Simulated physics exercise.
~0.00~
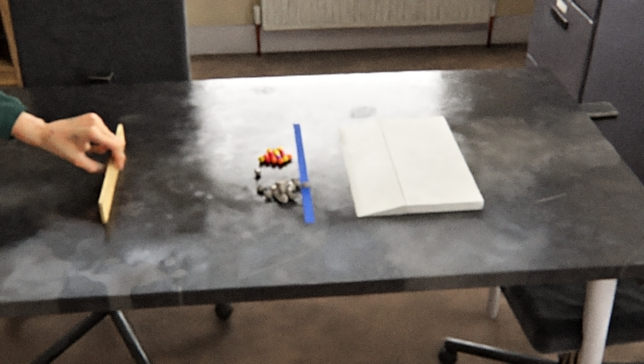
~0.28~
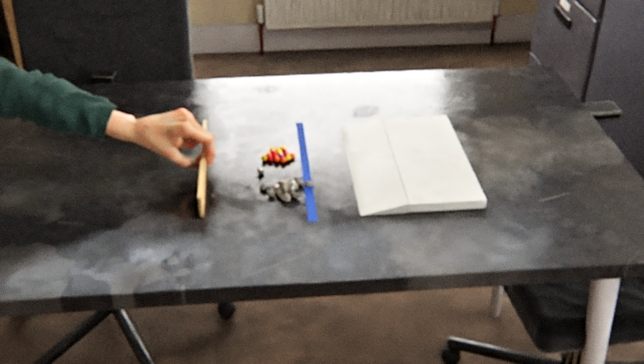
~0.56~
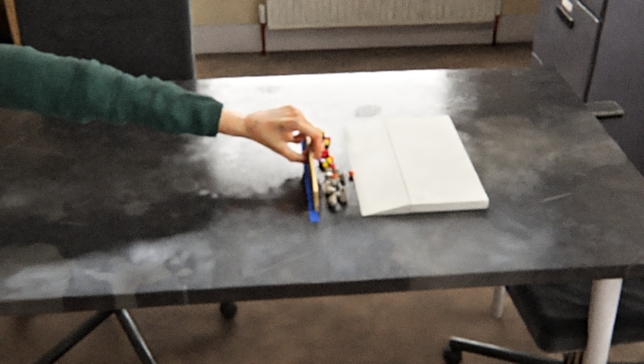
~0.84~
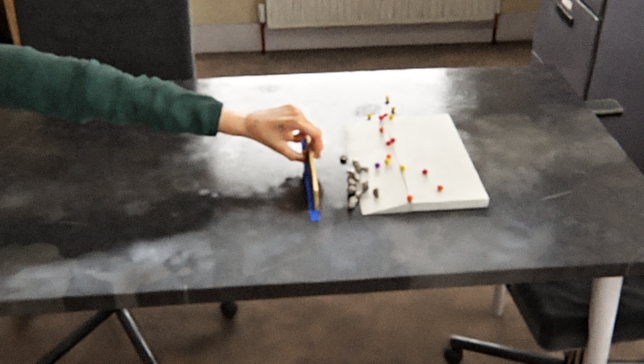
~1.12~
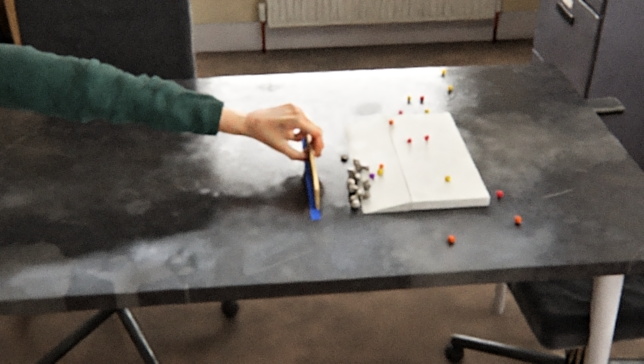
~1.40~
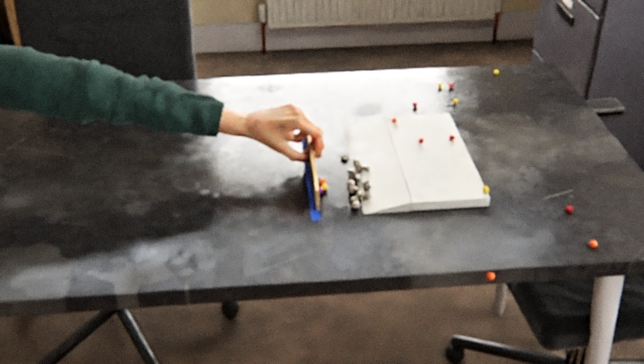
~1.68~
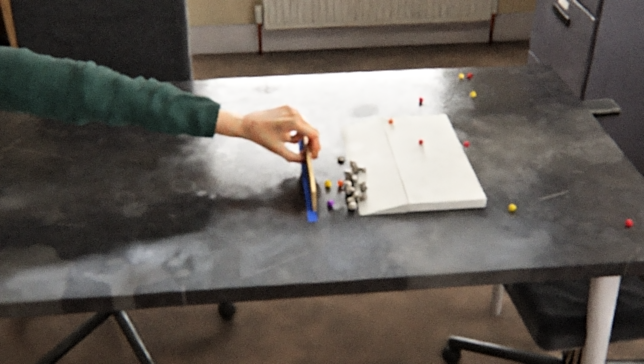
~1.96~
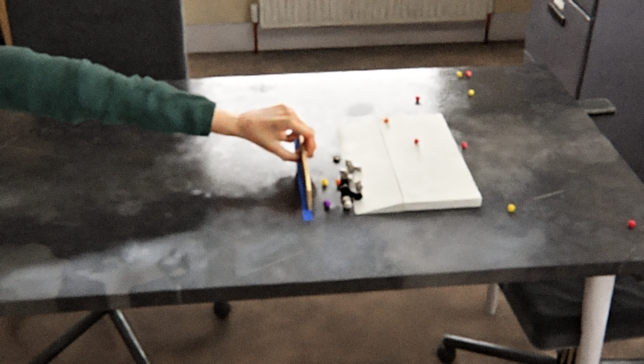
On a dark tabletop, a hand slid a strip of wood right into two small heaps and stopped at the blue tape; the colourful pieces scattered over the white ramp and beyond, while the grey ones bunched up near its foot.
